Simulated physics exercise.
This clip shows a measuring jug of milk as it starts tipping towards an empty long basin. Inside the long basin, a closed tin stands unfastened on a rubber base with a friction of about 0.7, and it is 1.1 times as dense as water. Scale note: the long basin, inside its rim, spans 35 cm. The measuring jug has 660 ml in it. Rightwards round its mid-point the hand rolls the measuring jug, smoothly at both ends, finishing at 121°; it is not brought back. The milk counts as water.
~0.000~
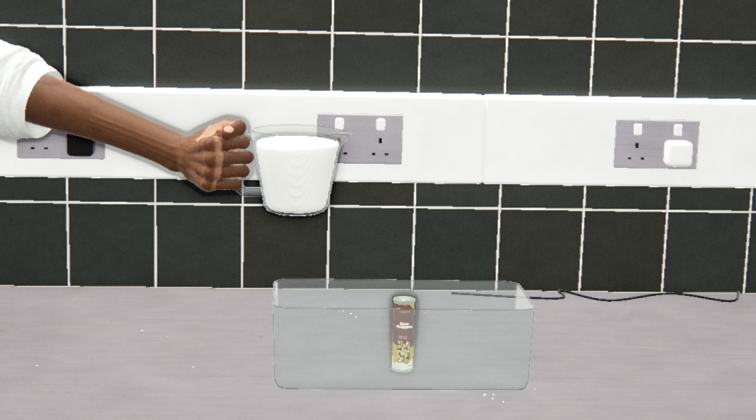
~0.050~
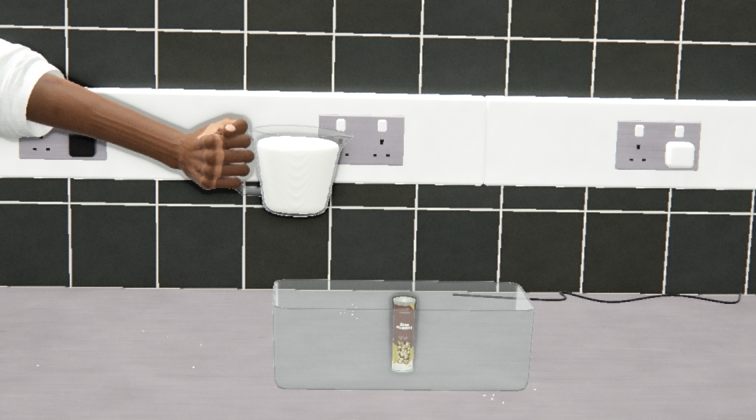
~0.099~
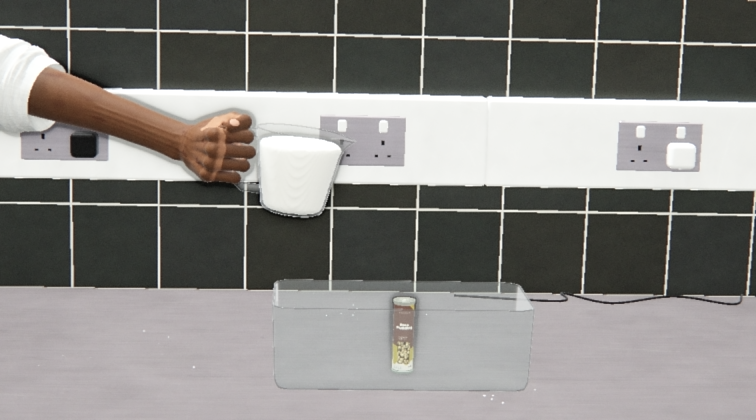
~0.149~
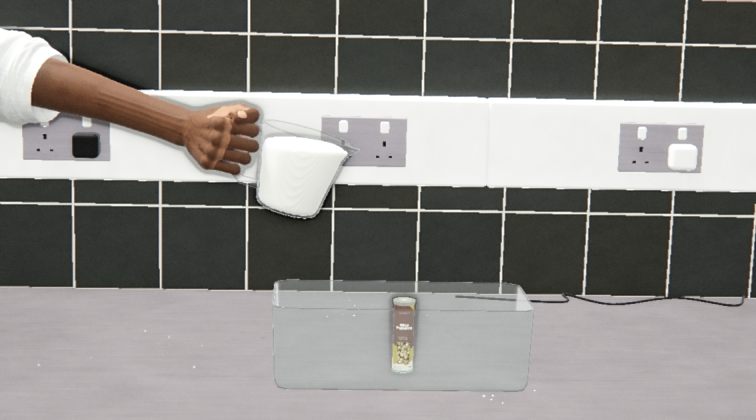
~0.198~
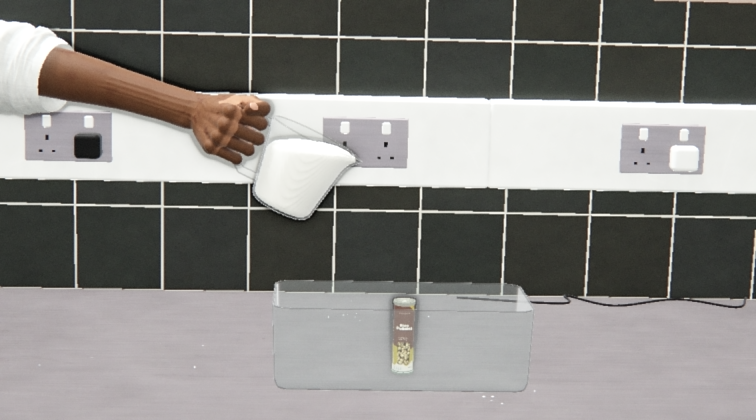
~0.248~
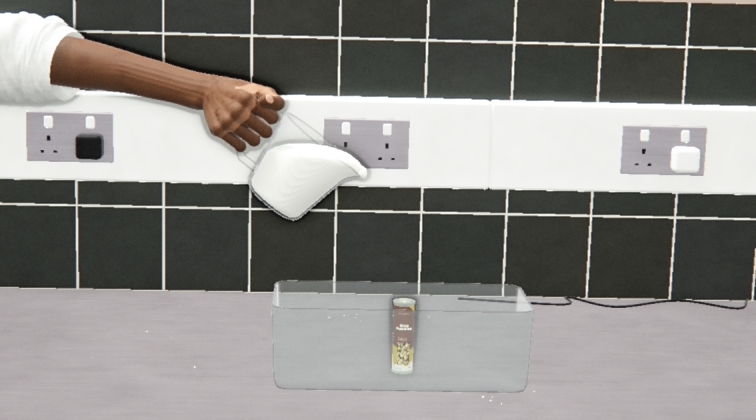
In the video, a hand holds a clear measuring jug of white liquid above a long, see-through basin with a small tin inside, then smoothly tilts the jug to the right until the liquid reaches its pouring edge.
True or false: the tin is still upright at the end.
False.
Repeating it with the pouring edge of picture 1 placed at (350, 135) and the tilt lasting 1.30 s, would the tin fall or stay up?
It tumbles.
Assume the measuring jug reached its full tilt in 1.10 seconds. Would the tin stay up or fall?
In that case the tin overturns.
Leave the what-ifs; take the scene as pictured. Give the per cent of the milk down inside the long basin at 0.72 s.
My estimate is about 94 percent.
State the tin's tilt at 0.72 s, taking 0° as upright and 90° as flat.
I'd say it's tipped close to 15 degrees.
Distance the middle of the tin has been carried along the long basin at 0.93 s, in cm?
Close to 9 cm.
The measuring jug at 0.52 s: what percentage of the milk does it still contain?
I'd put it near 30 percent.
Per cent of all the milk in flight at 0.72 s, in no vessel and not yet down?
I'd put it at about 5 per cent of the liquid.
By 0.52 s the tilt is 108° and 29 per cent is still to pour; the tin stands where it began.
By 0.72 s the tilt is 121° and 1 per cent is still to pour; the tin leans 13°.
By 0.93 s the tilt is 121° and 0 per cent is still to pour; the tin lies on its side.
By 1.16 s the tilt is 121° and 0 per cent is still to pour; the tin lies on its side.
At rest the tin lies on its side.
